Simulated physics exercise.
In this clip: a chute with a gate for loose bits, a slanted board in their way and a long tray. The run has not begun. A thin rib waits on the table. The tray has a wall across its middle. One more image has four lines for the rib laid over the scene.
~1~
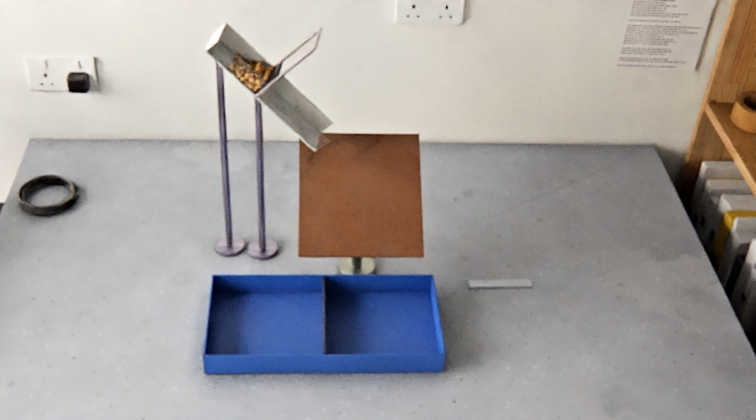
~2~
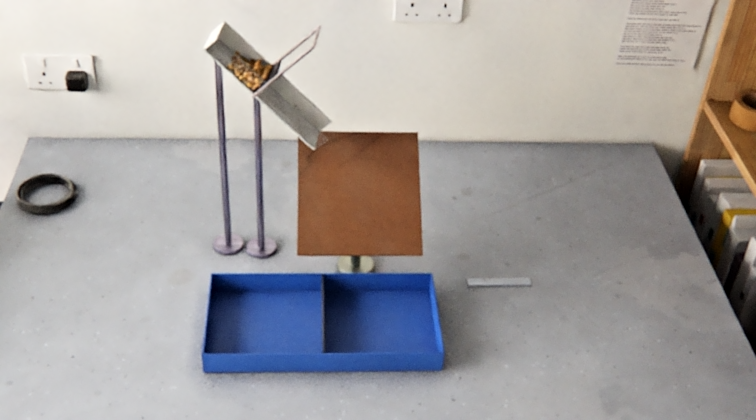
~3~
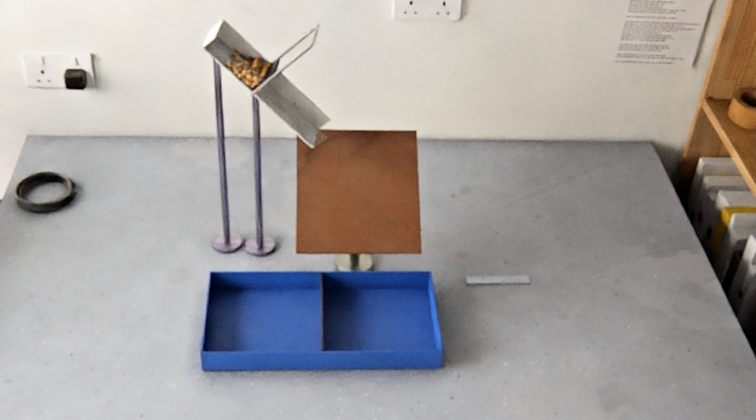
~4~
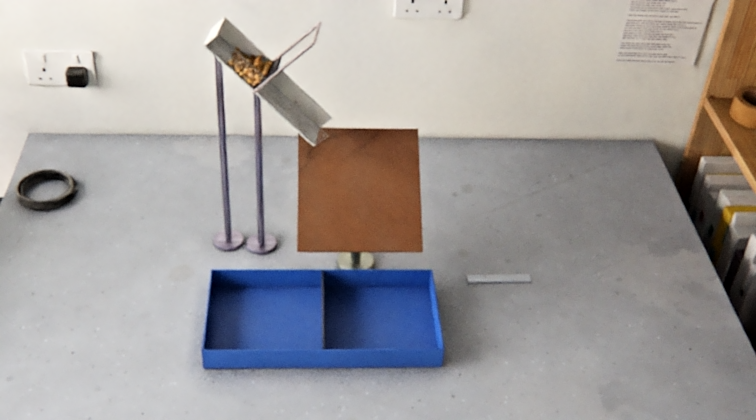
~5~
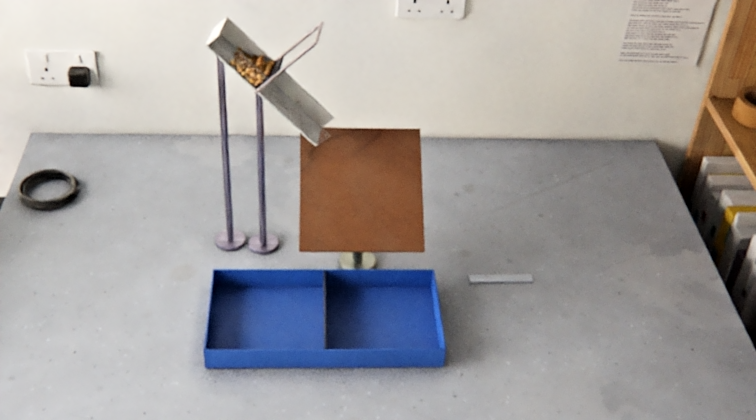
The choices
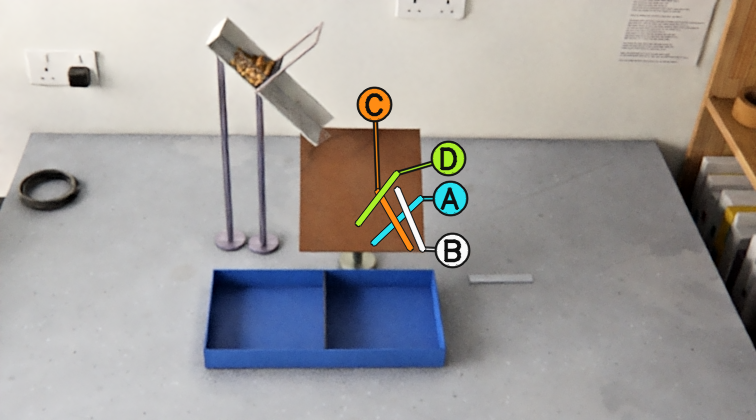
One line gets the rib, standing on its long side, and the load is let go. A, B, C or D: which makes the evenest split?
Use line D.
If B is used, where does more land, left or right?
The right half.
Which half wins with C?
More lands on the right.
On the marked copy, line A from (420, 198) to (374, 242); line B from (397, 189) to (422, 248); line C from (378, 191) to (410, 248); line D from (396, 173) to (358, 223).
Choosing A, of what is caught, a small share in the left half, all but a few in the right.
Choosing B, of what is caught, none at all in the left half, the whole lot in the right.
Choosing C, of what is caught, none at all in the left half, the whole lot in the right.
Choosing D, of what is caught, close to two thirds in the left half, close to a third in the right.
